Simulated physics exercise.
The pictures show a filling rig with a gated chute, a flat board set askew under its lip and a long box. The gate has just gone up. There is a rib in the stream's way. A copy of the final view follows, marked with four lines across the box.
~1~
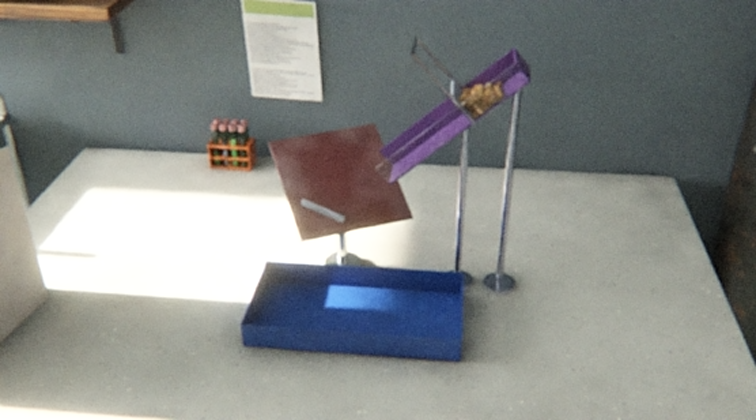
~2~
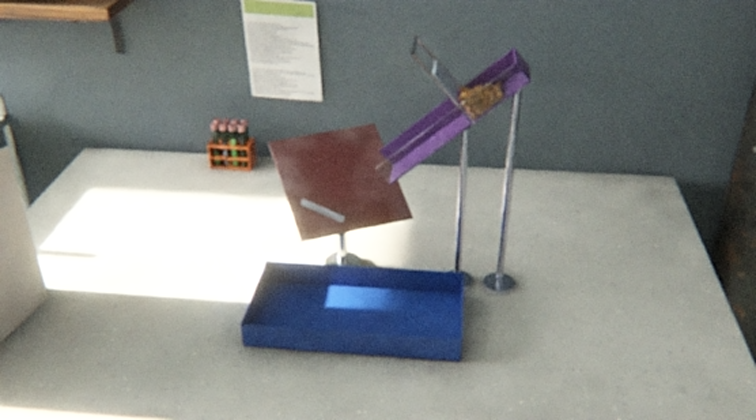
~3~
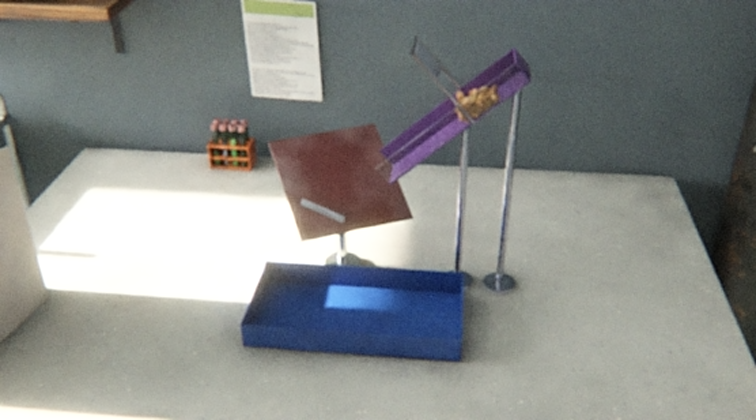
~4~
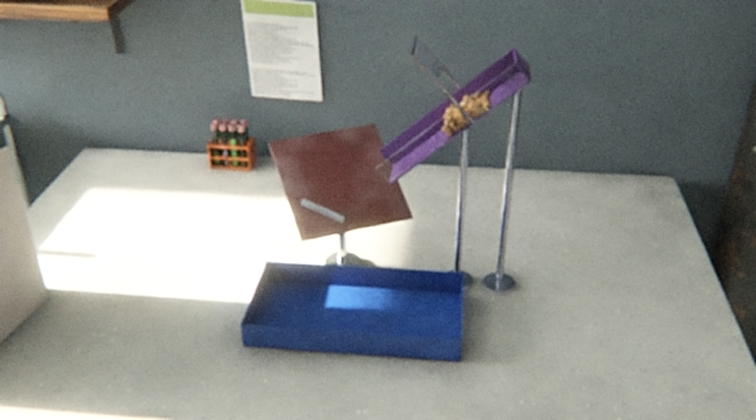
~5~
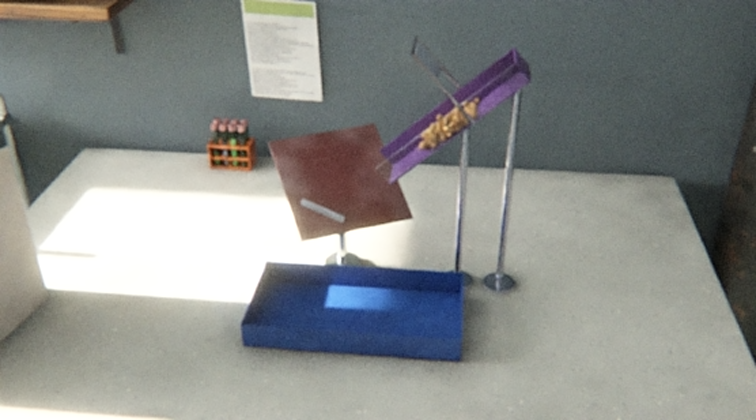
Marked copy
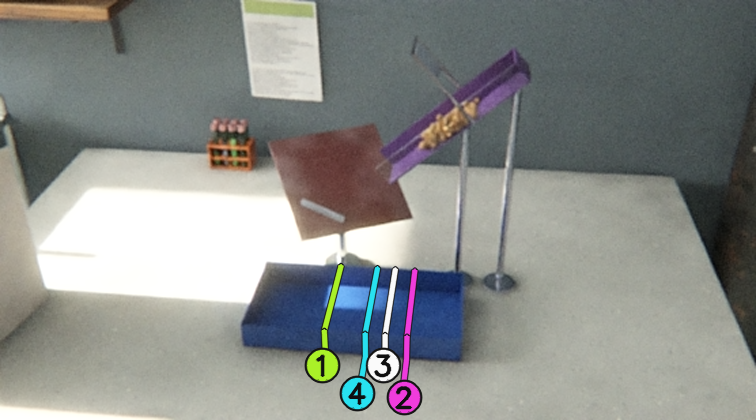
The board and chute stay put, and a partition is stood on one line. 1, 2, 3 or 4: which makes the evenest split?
Take 4.
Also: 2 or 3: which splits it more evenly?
Line 3.
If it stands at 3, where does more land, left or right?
More lands on the left.
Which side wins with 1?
The right side.
On the marked copy, line 1 crosses the front rim at (324, 330); line 2 crosses the front rim at (407, 335); line 3 crosses the front rim at (385, 334); line 4 crosses the front rim at (365, 332).
With 1, of what is caught, a small part on the left of the divider, most on the right.
With 2, of what is caught, nearly all on the left of the divider, a stray few on the right.
With 3, of what is caught, most on the left of the divider, a small part on the right.
With 4, of what is caught, about a third on the left of the divider, about two thirds on the right.
